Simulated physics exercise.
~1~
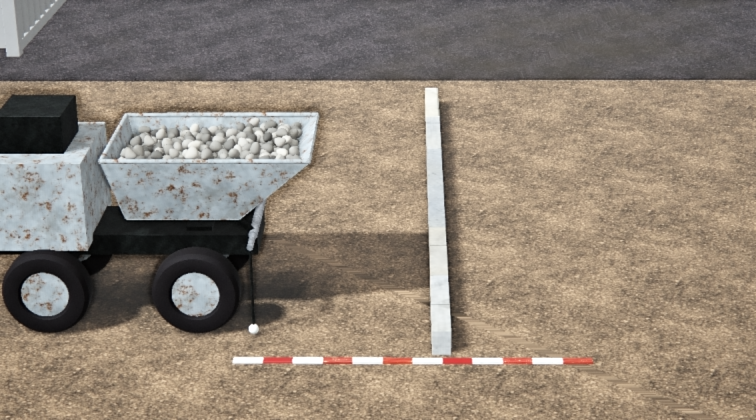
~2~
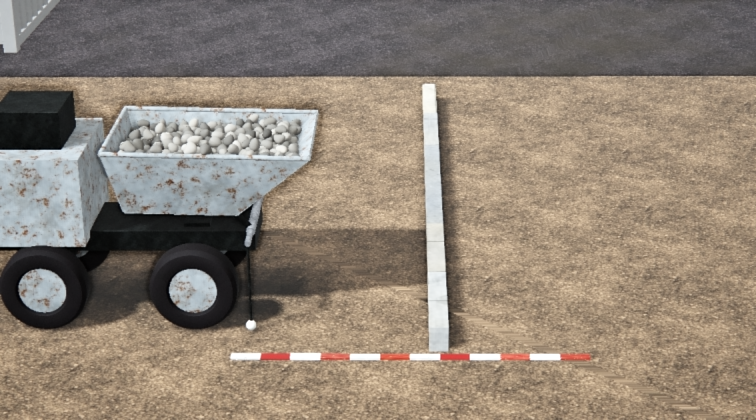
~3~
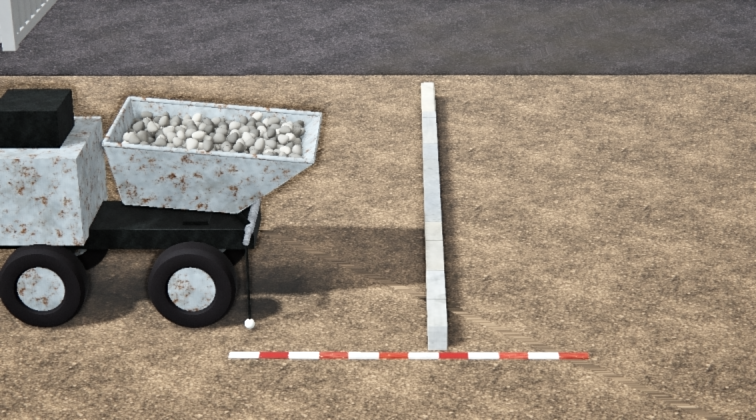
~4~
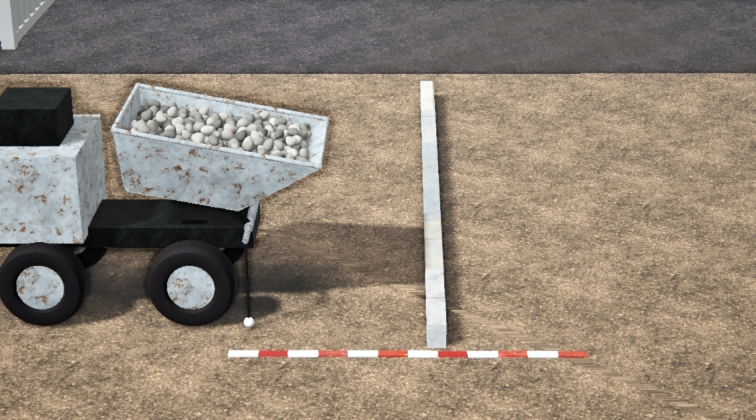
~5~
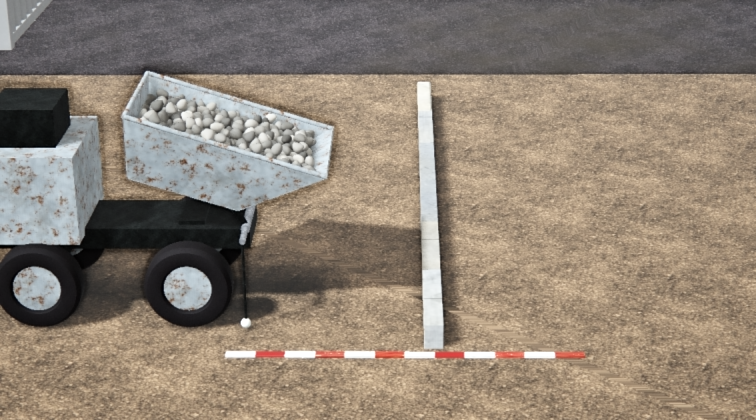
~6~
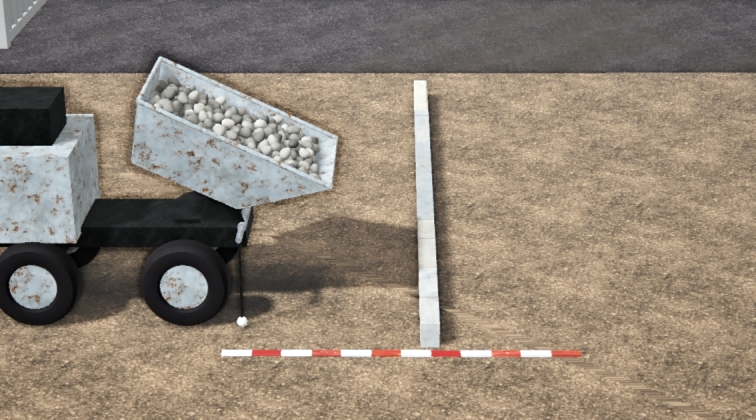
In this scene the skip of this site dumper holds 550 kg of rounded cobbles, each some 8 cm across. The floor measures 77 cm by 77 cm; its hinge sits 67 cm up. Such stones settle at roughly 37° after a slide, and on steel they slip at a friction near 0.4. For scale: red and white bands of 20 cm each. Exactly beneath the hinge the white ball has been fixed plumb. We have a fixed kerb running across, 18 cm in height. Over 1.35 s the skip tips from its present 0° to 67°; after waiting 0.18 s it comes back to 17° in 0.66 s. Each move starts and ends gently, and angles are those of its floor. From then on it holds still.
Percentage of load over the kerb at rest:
30 per cent.
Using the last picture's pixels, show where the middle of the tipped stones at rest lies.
At about pixel (408, 291) in the last view.
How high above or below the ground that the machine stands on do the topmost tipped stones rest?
Some 32 cm above that level.
A little later the floor is at 56°; 100 % in the skip; the foremost stones are at (349, 201).
Then the floor is at 67°; 67 % in the skip, 33 % on this side of the kerb; the foremost stones are at (425, 271).
Later still the floor is at 17°; 15 % in the skip, 56 % on this side of the kerb, 29 % over the kerb; the foremost stones are at (650, 285).
In the end the floor is at 17°; 15 % in the skip, 55 % on this side of the kerb, 30 % over the kerb; the foremost stones are at (662, 273).
